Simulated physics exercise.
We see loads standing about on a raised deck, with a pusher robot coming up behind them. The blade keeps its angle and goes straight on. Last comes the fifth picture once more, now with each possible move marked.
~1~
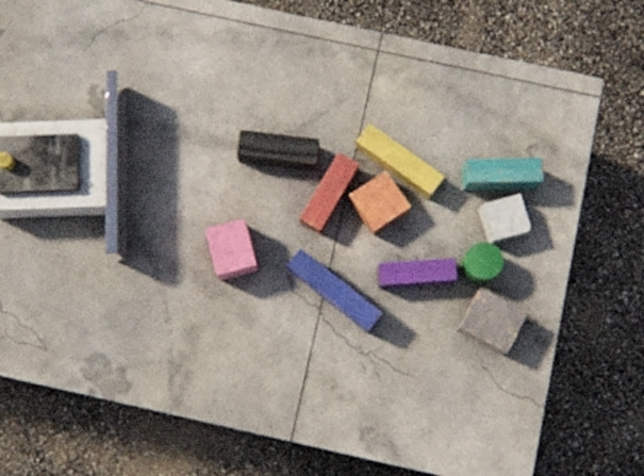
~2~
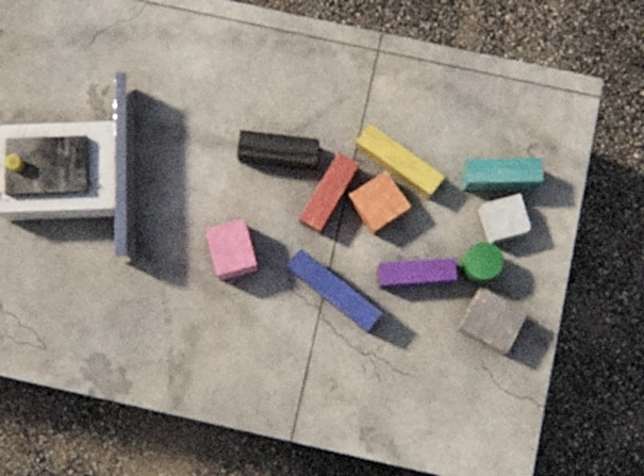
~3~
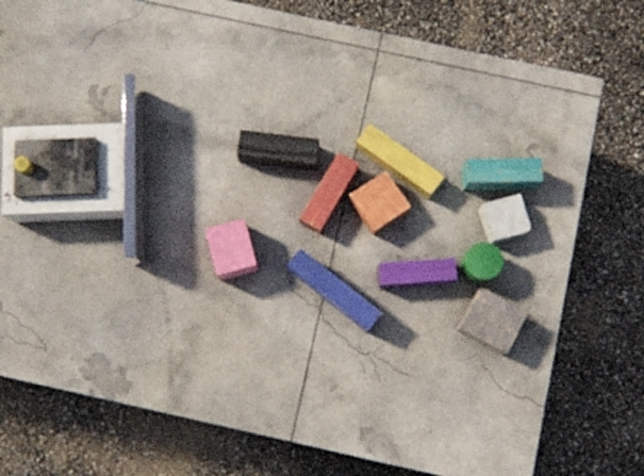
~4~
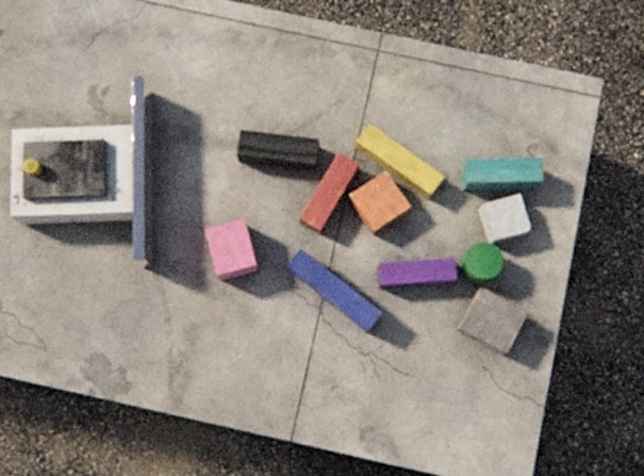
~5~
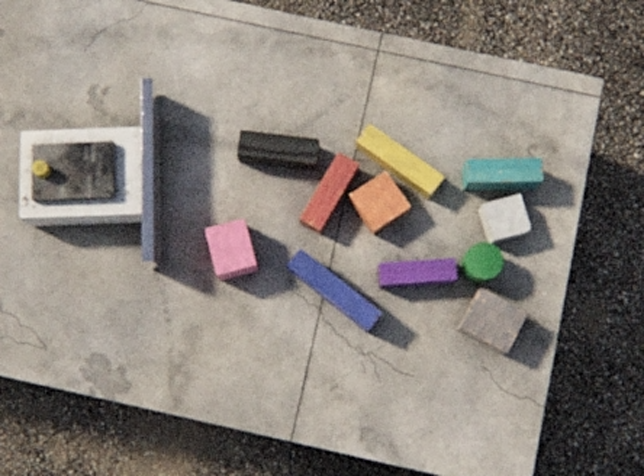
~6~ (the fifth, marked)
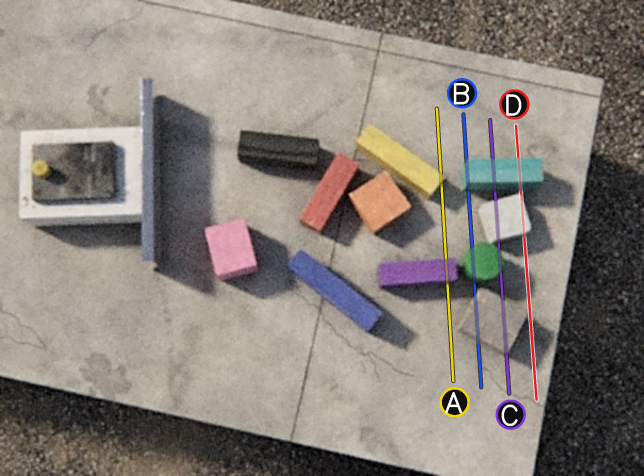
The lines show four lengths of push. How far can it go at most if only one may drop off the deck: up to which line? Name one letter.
It can go as far as A.
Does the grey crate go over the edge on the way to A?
By then, no.
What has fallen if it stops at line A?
It is the green canister.
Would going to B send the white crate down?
By then, no.
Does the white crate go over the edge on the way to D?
By then, yes.
On the marked copy, A at (445, 241); B at (472, 247); C at (500, 253); D at (526, 259).
Taking A. A third of the way, robot (185, 194); black stick (299, 148); blue bar (345, 292).
Two thirds of the way, robot (292, 217); green canister (523, 261); purple stick (468, 280).
When it is over, robot (377, 236); green canister over the edge; grey crate (541, 326); one fallen.
As for the rest, B drops three; C drops six; D drops seven.
